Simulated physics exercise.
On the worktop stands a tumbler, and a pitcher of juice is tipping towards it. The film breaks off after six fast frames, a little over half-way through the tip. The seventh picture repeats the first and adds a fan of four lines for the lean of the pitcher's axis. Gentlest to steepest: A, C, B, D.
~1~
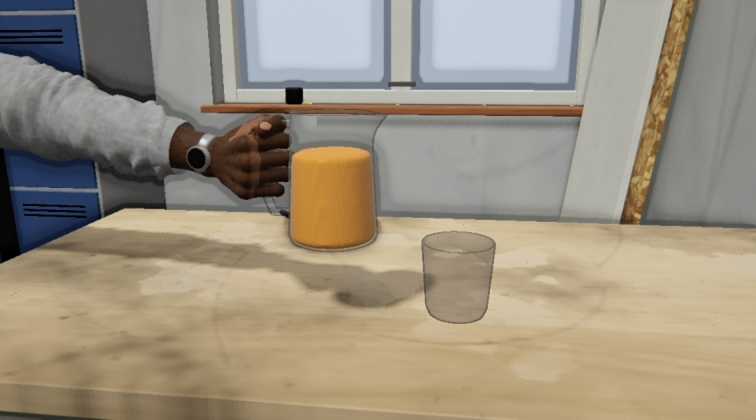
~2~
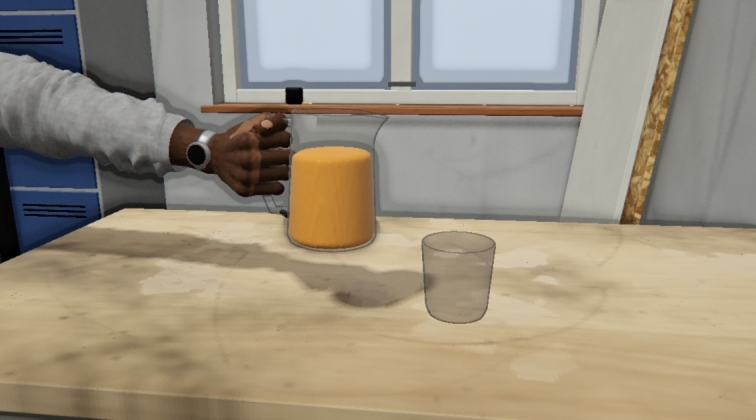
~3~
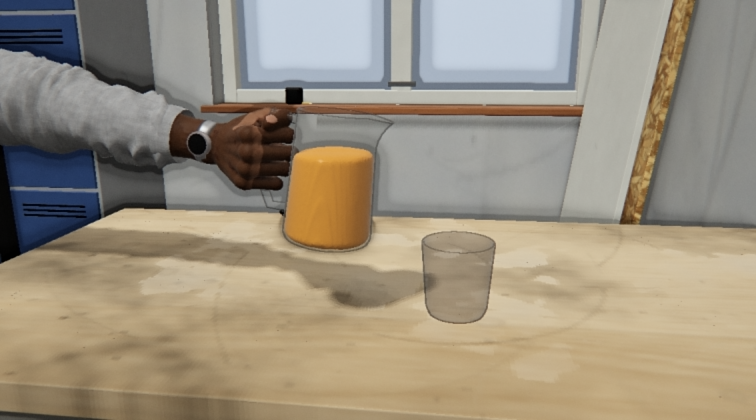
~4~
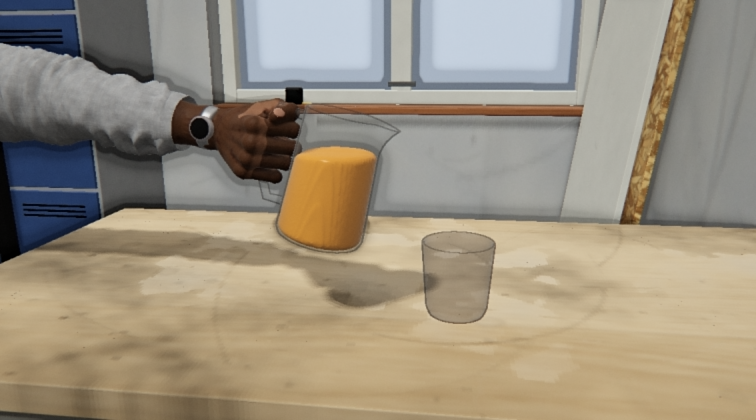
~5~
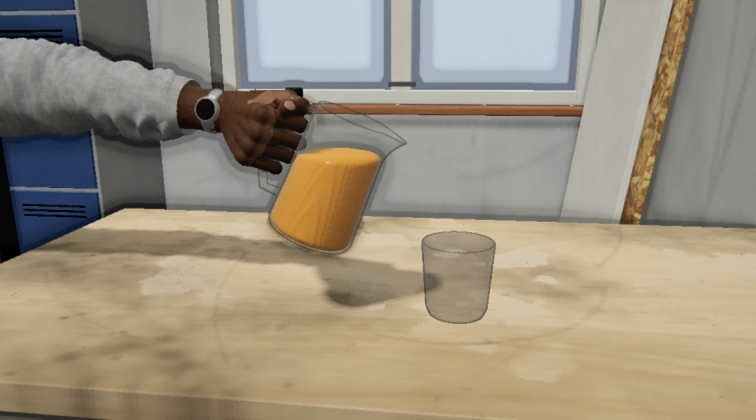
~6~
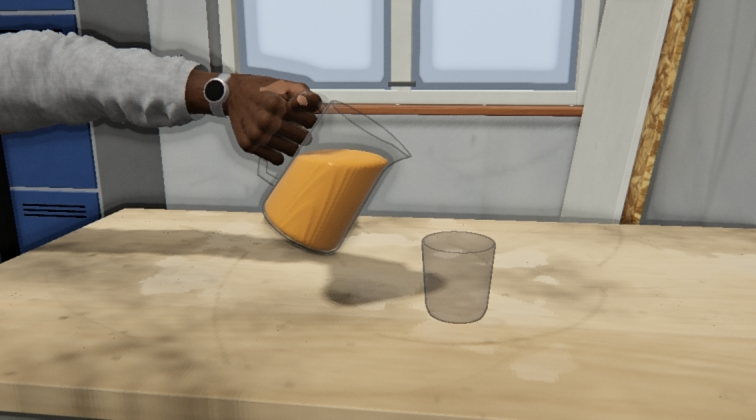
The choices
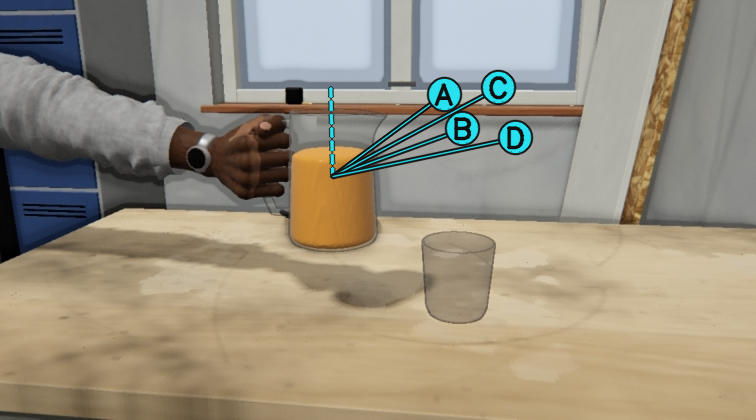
On a wooden worktop, a hand wearing a watch gradually tilting a clear pitcher of orange juice rightward beside an empty tumbler.
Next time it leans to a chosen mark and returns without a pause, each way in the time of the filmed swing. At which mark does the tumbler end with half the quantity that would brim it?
Best: B.
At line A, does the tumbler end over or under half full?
Under half.
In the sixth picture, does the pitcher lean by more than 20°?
Yes.
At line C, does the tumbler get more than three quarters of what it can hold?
No, it does not.
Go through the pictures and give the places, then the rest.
In the first frame, upright, lip at (385, 115); rim of the tumbler round (458, 241); nothing has left yet.
In the second frame, upright, lip at (387, 117); nothing has left yet.
In the third frame, tipped about 7°, lip at (392, 122); nothing has left yet.
In the fourth frame, tipped about 14°, lip at (399, 131); nothing has left yet.
In the fifth frame, tipped about 23°, lip at (405, 142); nothing has left yet.
In the sixth frame, tipped about 33°, lip at (410, 155); nothing has left yet.
On the marked copy, A at (430, 104); B at (446, 135); C at (483, 95); D at (499, 141).
For line A, the tumbler ends with about 13 % of what it can hold.
For line B, the tumbler ends with about 52 % of what it can hold.
For line C, the tumbler ends with about 29 % of what it can hold.
For line D, the tumbler ends with about 79 % of what it can hold.
